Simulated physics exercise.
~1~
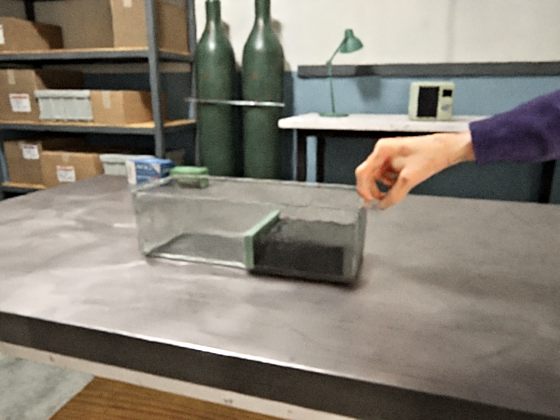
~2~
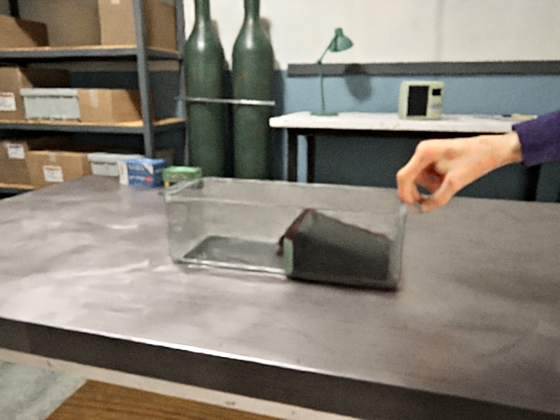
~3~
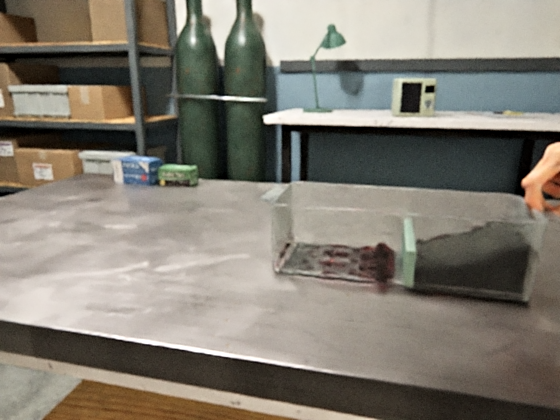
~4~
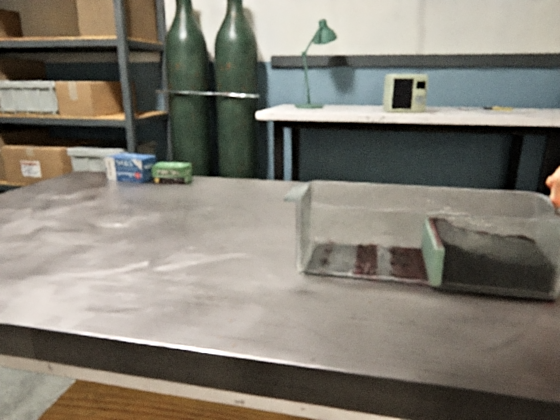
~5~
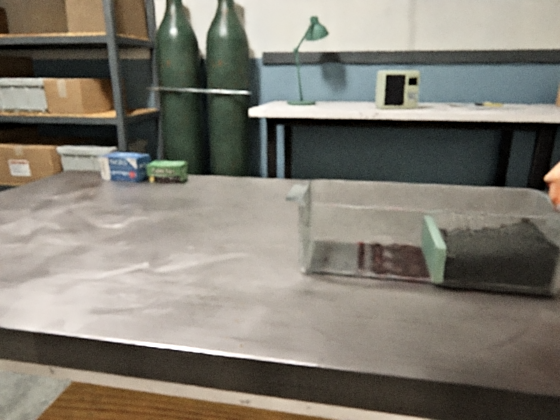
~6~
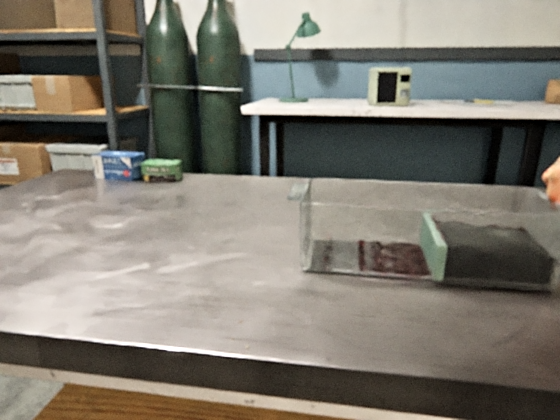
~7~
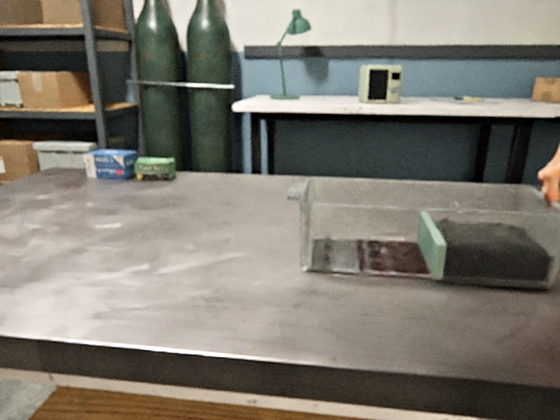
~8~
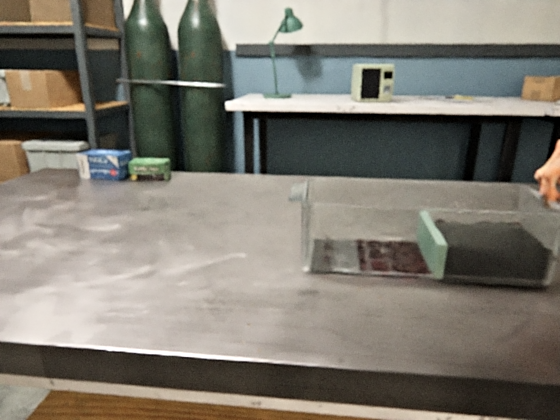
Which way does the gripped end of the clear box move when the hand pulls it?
The gripped end of the box moves to the right across the table.
